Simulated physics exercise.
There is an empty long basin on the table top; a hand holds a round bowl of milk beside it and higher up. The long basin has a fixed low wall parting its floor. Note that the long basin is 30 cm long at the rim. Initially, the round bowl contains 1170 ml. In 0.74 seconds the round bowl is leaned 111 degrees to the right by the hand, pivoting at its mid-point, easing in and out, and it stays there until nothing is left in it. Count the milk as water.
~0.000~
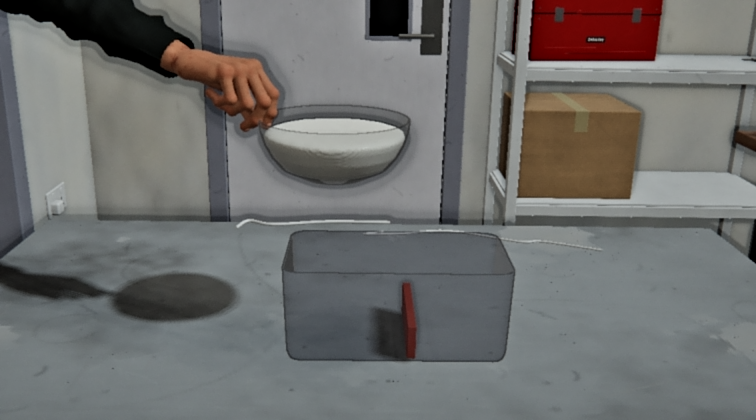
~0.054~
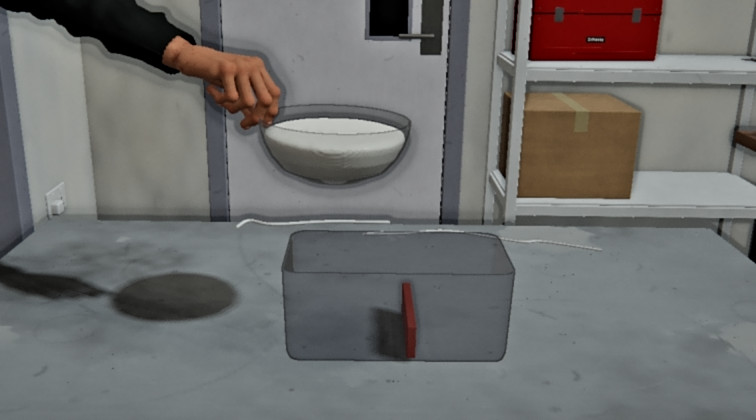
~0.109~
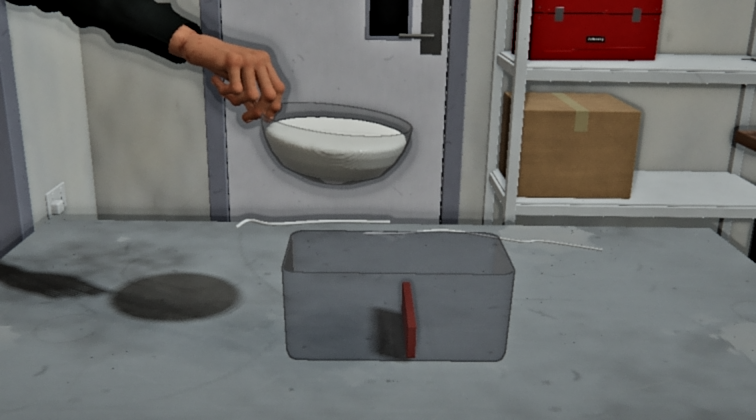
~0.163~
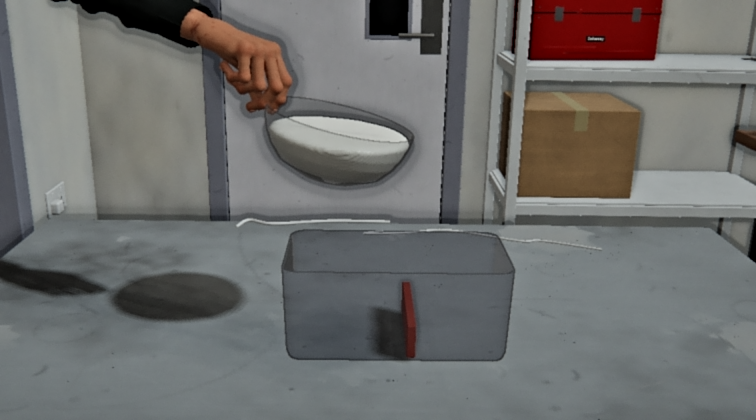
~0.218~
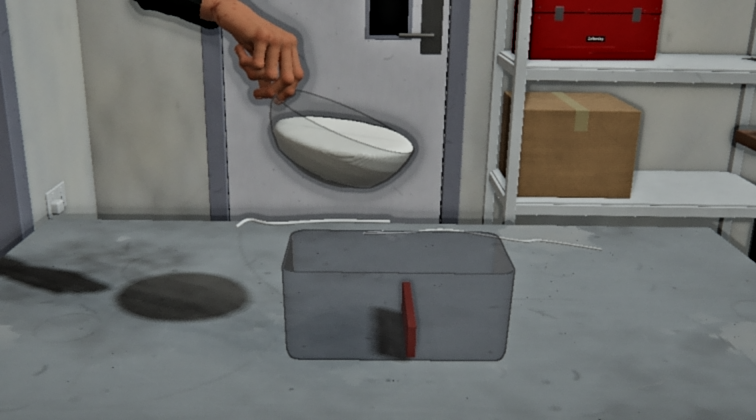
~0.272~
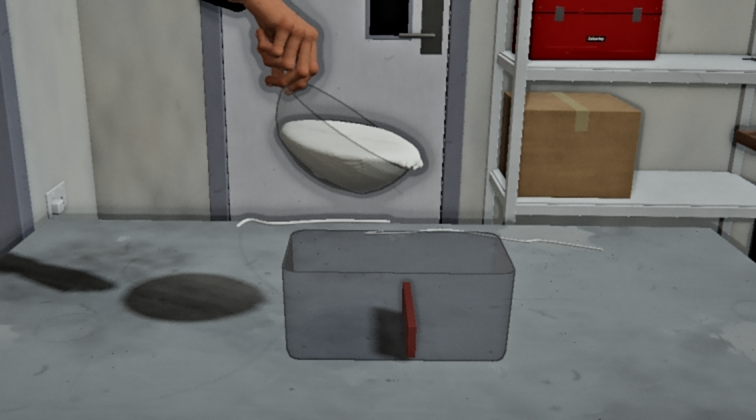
A hand in a dark sleeve holds a clear round bowl of white milk above a grey table, seen from the front in a room with a door and white shelves. Below sits an empty, see-through long basin with an upright red piece inside, while a red case and cardboard box fill the shelves. The hand leans the bowl rightward, slowly then faster, and the milk shifts to its right rim.
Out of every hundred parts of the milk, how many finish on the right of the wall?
About 53 in every hundred.
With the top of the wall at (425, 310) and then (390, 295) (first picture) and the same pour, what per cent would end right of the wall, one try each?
I'd put it at about 50 per cent for the first and about 70 per cent for the second.
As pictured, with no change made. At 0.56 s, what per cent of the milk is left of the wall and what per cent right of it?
Left: Around 1. Right: Around 60.
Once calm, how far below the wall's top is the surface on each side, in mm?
Noted: Left near 30 mm, right near 14 mm.
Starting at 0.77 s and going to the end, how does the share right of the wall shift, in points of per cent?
The share ends bigger than before, by about 6 %.
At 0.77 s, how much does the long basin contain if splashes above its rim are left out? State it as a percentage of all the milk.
Some 68 per cent.
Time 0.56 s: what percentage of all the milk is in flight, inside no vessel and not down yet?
About 30 per cent.
By 0.56 s the tilt is 96° and 7 per cent is still to pour, 1 is left of the wall and 61 right of it.
By 0.77 s the tilt is 111° and 0 per cent is still to pour, 22 is left of the wall and 46 right of it.
By 1.00 s the tilt is 111° and 0 per cent is still to pour, 26 is left of the wall and 65 right of it.
By 1.24 s the tilt is 111° and 0 per cent is still to pour, 37 is left of the wall and 54 right of it.
At rest 38 per cent lies left of the wall, 53 right of it and 9 outside.
